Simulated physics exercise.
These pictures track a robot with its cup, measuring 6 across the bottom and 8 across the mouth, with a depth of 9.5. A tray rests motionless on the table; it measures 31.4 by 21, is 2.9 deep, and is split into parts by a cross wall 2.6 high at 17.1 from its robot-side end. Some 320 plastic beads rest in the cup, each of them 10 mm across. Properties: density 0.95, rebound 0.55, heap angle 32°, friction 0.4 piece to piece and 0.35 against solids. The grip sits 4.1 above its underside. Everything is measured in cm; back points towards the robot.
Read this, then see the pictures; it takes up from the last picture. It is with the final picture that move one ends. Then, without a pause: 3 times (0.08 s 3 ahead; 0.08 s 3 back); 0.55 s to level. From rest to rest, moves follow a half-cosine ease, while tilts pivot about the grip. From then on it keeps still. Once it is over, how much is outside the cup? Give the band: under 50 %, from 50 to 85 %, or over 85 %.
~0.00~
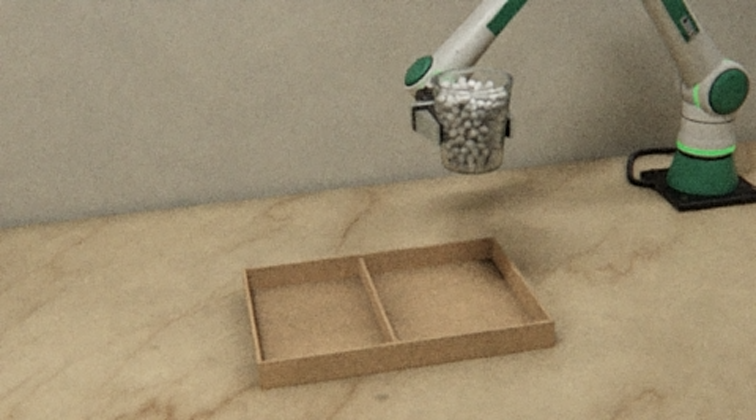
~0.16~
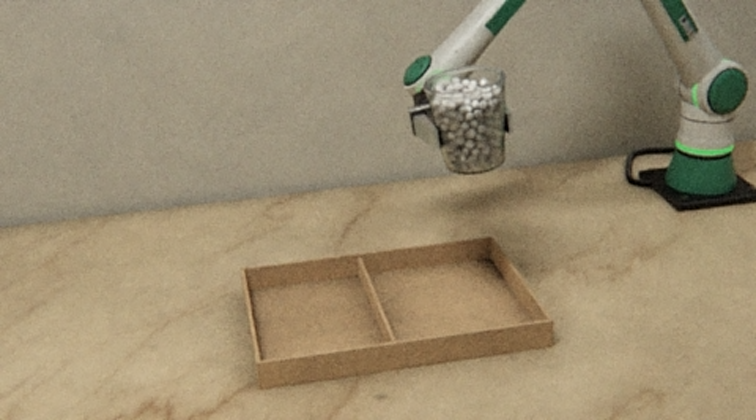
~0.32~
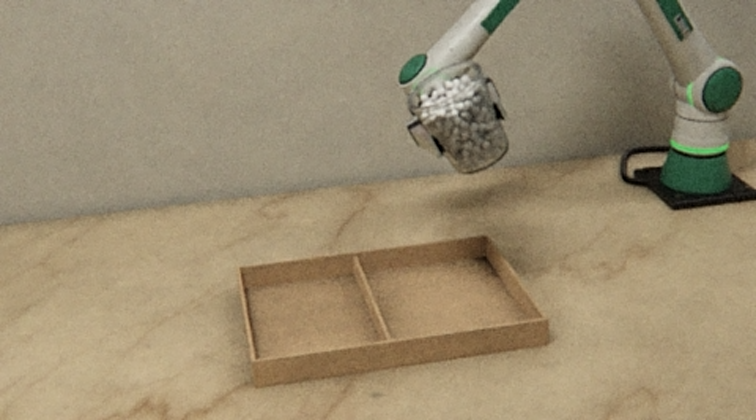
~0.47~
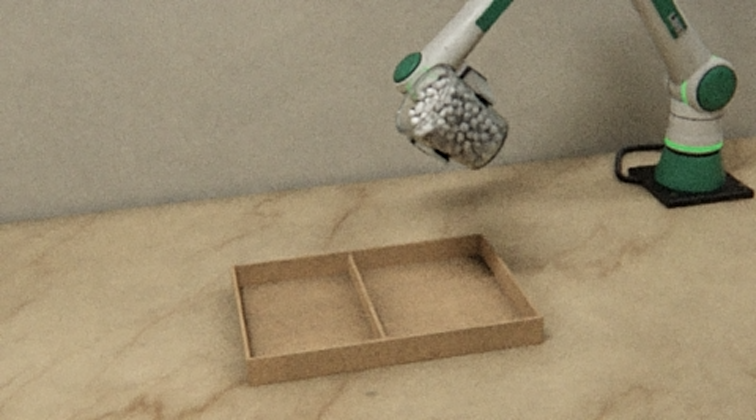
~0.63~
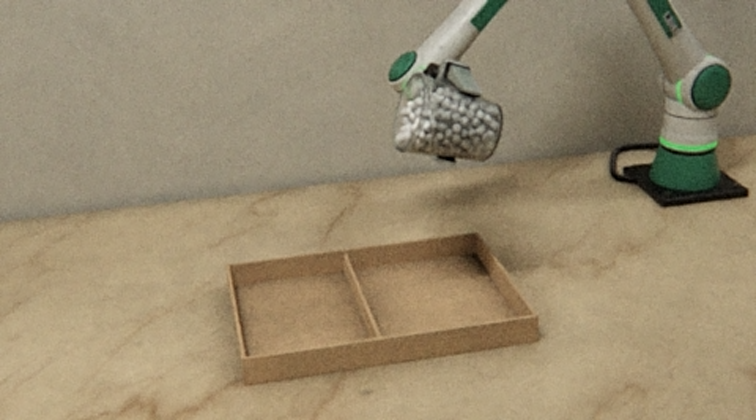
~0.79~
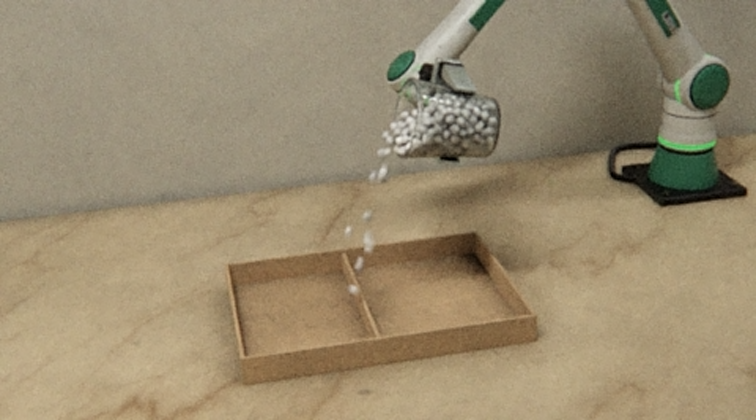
The share falls between 50 and 85 %.
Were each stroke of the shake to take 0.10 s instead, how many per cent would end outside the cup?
I'd expect close to 75 per cent then.
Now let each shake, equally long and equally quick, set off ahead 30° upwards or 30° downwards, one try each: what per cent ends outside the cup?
Result: Approx. 90 % and 55 %, one try each.
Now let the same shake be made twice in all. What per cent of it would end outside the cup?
In that case some 70 per cent.
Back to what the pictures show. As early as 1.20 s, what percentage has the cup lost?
Roughly 65 percent up to then.
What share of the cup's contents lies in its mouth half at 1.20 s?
Some 50 per cent.
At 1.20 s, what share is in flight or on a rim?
My guess is some 14 in a hundred.
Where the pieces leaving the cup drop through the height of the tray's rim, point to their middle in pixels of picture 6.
About at (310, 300).
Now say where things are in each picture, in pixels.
In the first picture, cup middle at (472, 123), level; upper third of the load around (471, 101), from x 440 to 500, top at y 80; 318 in the cup.
In the second picture, cup middle at (470, 123), tilted 7° forward; upper third of the load around (468, 101), from x 435 to 500, top at y 85.
In the third picture, cup middle at (464, 122), tilted 27° forward; upper third of the load around (461, 102), from x 425 to 500, top at y 80.
In the fourth picture, cup middle at (456, 122), tilted 50° forward; upper third of the load around (450, 105), from x 410 to 500, top at y 85.
In the fifth picture, cup middle at (451, 123), tilted 70° forward; upper third of the load around (446, 108), from x 400 to 495, top at y 90.
In the sixth picture, cup middle at (449, 123), tilted 77° forward; upper third of the load around (454, 111), from x 350 to 490, top at y 95; 304 in the cup, 1 in the far-side part, 13 in flight or on a rim.
After 1.20 s, tilted 77° forward, highest piece 22 above the table; 158 in the far-side part, 104 in the cup, 10 in the robot-side part, 1 on the table or floor, 45 in flight or on a rim.
After 1.61 s, tilted 24° forward, highest piece 24 above the table; 196 in the far-side part, 72 in the cup, 36 in the robot-side part, 13 on the table or floor, 1 in flight or on a rim.
After 2.02 s, level, highest piece 23 above the table; 197 in the far-side part, 72 in the cup, 36 in the robot-side part, 13 on the table or floor.
After 3.07 s, level, highest piece 23 above the table; 197 in the far-side part, 72 in the cup, 36 in the robot-side part, 13 on the table or floor.
At rest, 197 in the far-side part, 72 in the cup, 36 in the robot-side part, 13 on the table or floor. That is 77 % outside the cup.
